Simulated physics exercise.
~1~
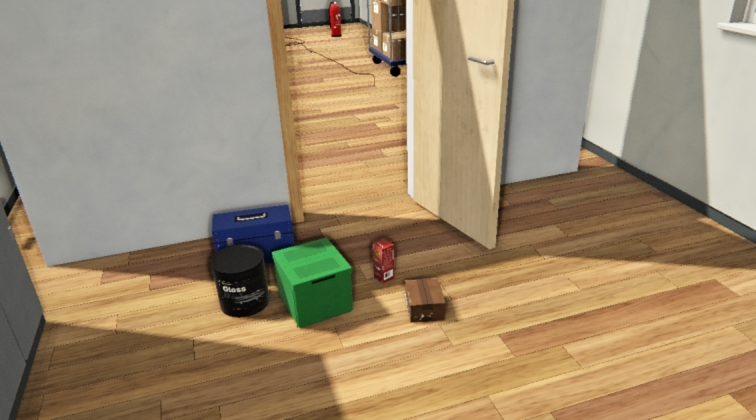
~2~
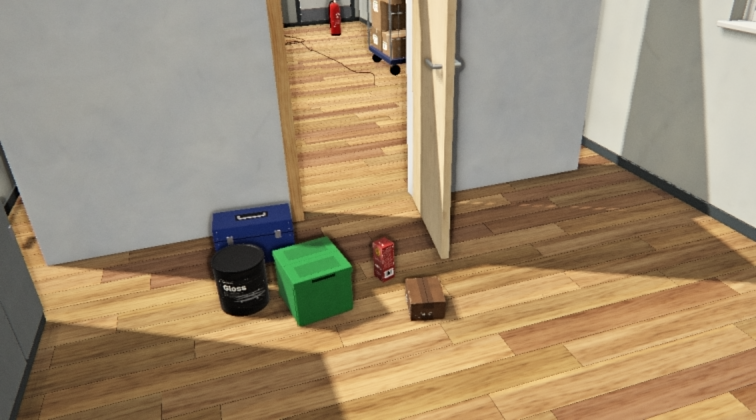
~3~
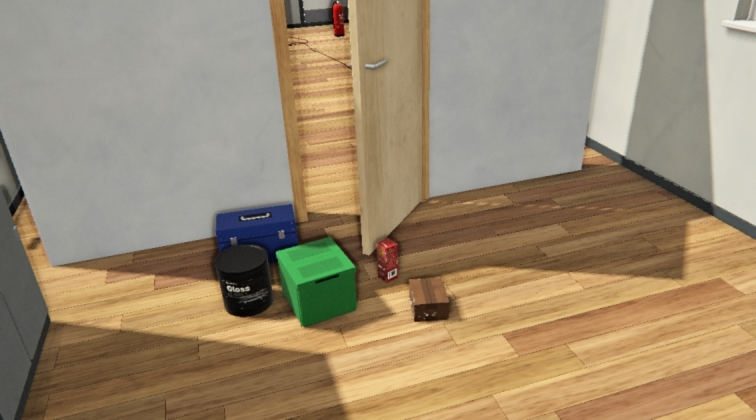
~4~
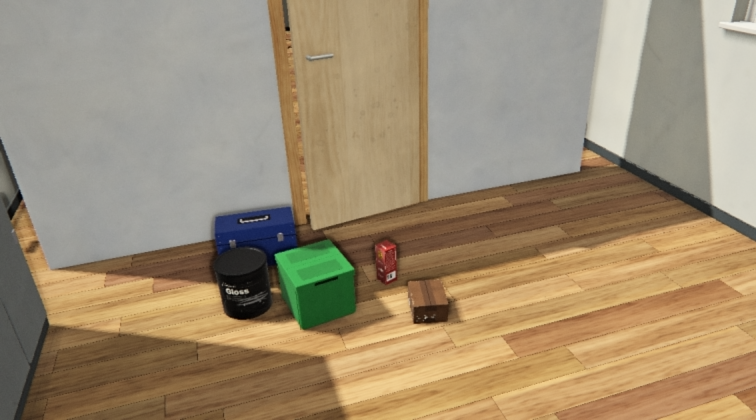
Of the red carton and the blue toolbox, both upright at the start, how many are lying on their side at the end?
None of them are; the red carton and the blue toolbox both still stand upright at the end.
